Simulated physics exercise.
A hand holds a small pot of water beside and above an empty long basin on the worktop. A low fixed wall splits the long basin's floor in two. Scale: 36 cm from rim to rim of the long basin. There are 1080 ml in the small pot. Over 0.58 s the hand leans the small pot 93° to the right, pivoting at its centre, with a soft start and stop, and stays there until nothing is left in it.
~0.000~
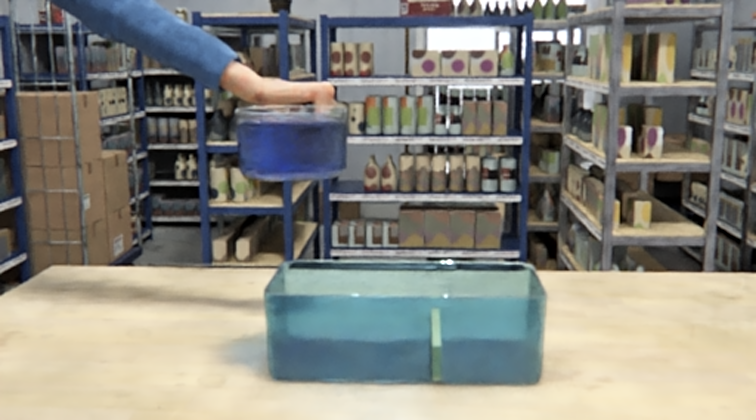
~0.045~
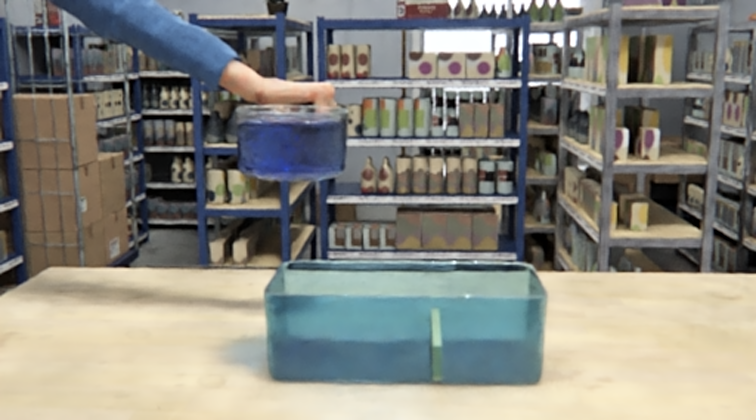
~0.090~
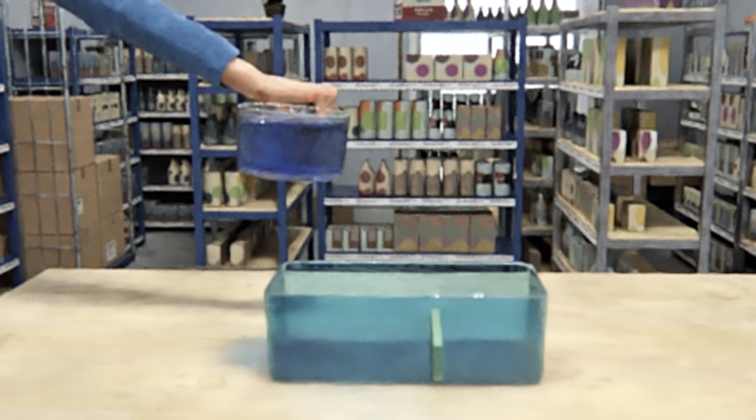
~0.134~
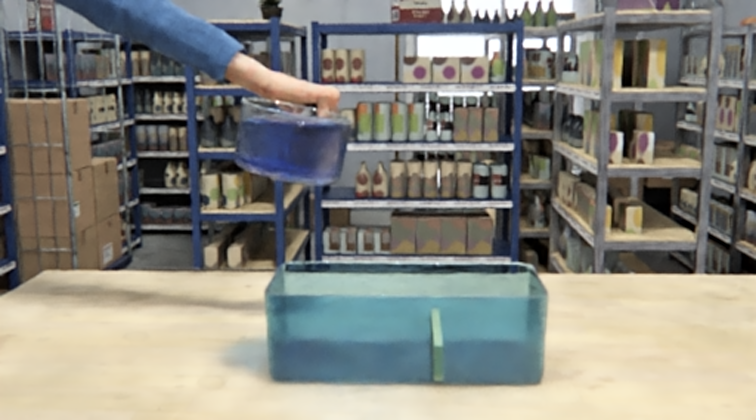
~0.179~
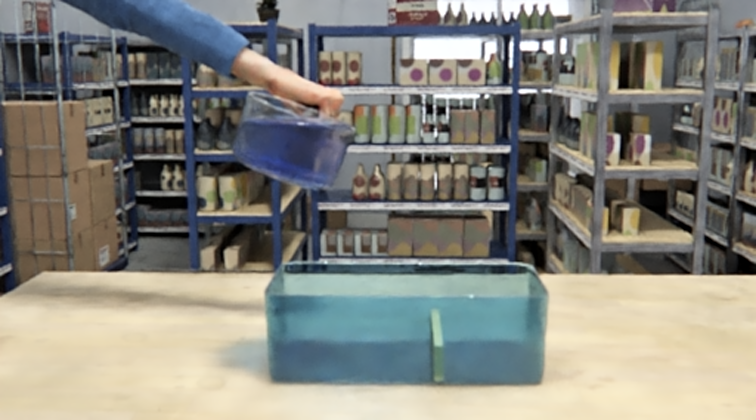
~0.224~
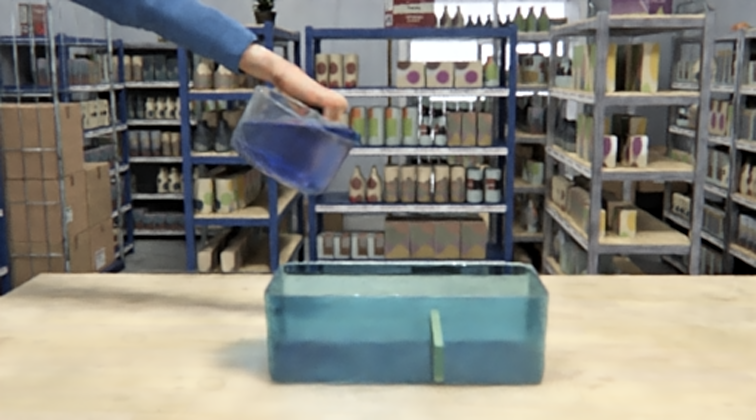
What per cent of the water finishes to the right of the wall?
The far part has some 6 per cent.
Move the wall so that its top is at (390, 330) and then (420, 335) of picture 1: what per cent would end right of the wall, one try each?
First 75, then 30 per cent.
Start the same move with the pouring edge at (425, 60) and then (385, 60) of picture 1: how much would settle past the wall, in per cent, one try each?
First 75, then 75 per cent.
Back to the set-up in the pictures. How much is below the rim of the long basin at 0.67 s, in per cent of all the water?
About 70 per cent.
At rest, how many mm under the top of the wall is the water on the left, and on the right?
Left about 20 mm, right about 44 mm.
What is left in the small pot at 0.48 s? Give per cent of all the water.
Some 42 per cent.
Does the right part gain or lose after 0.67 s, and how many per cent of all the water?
The share moves up, by some 3 per cent.
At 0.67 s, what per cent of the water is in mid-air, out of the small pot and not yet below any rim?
About 16 per cent.
After 0.48 s the tilt is 86° and 42 per cent is still to pour, 12 is left of the wall and 0 right of it.
After 0.67 s the tilt is 93° and 13 per cent is still to pour, 69 is left of the wall and 2 right of it.
After 0.87 s the tilt is 93° and 5 per cent is still to pour, 78 is left of the wall and 3 right of it.
After 1.08 s the tilt is 93° and 2 per cent is still to pour, 86 is left of the wall and 5 right of it.
In the end 89 per cent lies left of the wall, 6 right of it and 5 outside.
